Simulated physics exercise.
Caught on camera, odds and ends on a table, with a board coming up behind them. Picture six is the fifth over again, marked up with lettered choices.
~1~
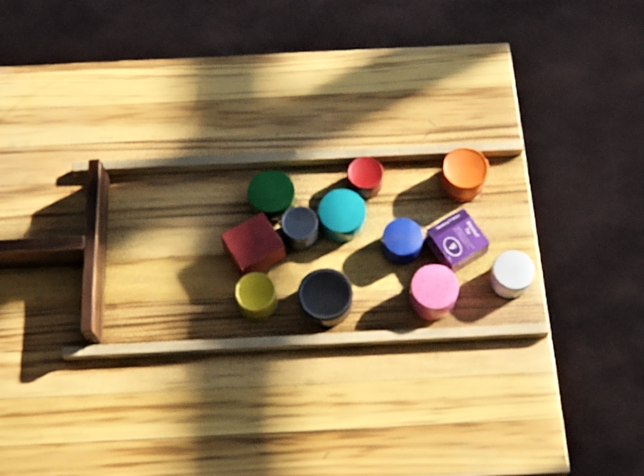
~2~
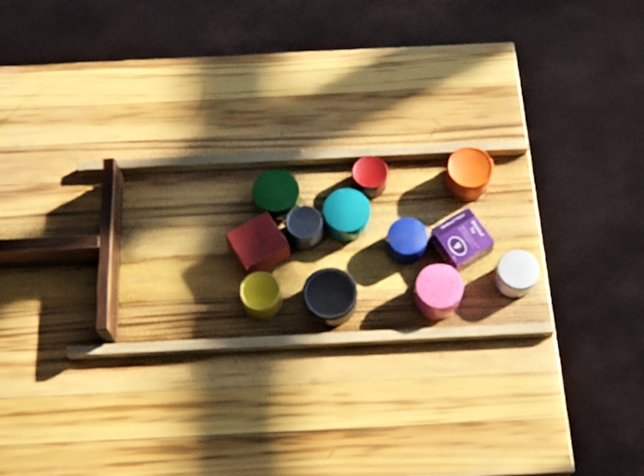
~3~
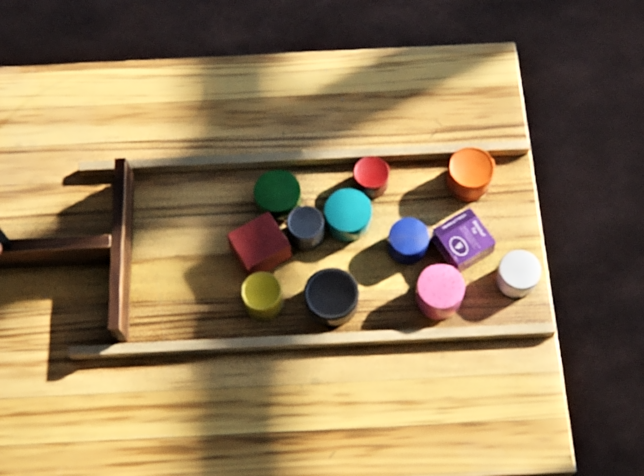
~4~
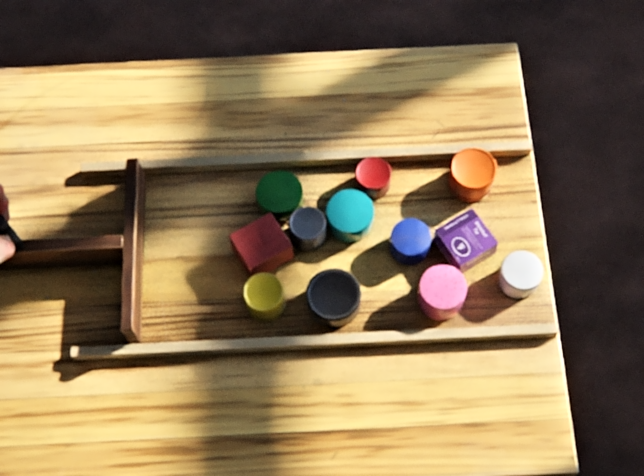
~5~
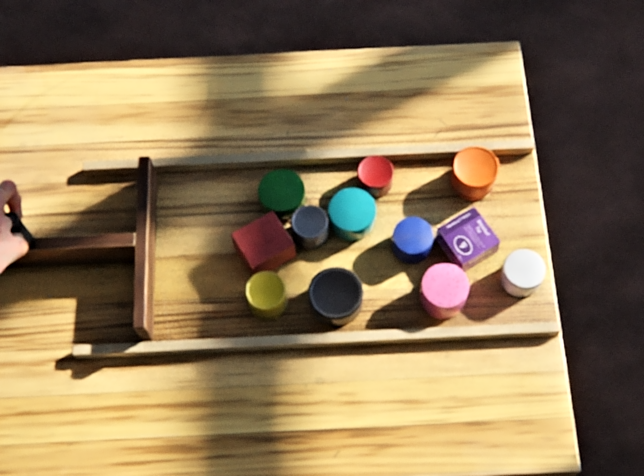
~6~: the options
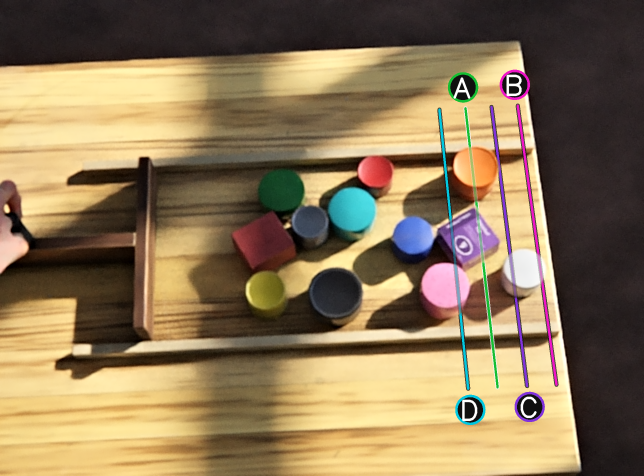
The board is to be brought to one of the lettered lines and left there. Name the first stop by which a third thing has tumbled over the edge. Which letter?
Up to line D.
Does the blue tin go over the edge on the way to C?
Yes.
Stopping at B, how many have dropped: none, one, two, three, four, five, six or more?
In all, six or more.
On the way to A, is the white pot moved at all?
By then, yes.
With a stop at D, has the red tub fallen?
No.
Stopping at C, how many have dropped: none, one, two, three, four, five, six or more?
By then, six or more.
On the copy, A at (481, 240); B at (536, 237); C at (508, 238); D at (453, 241).
On D. First, board (254, 233); yellow jar (283, 295); turquoise pot (366, 210).
Then, board (365, 228); white pot (529, 271); purple packet (495, 235).
Finally, board (451, 223); white pot over the edge; orange jar over the edge; four fallen.
By contrast, A drops six, but is farther than needed; B drops twelve, but is farther than needed; C drops eight, but is farther than needed.
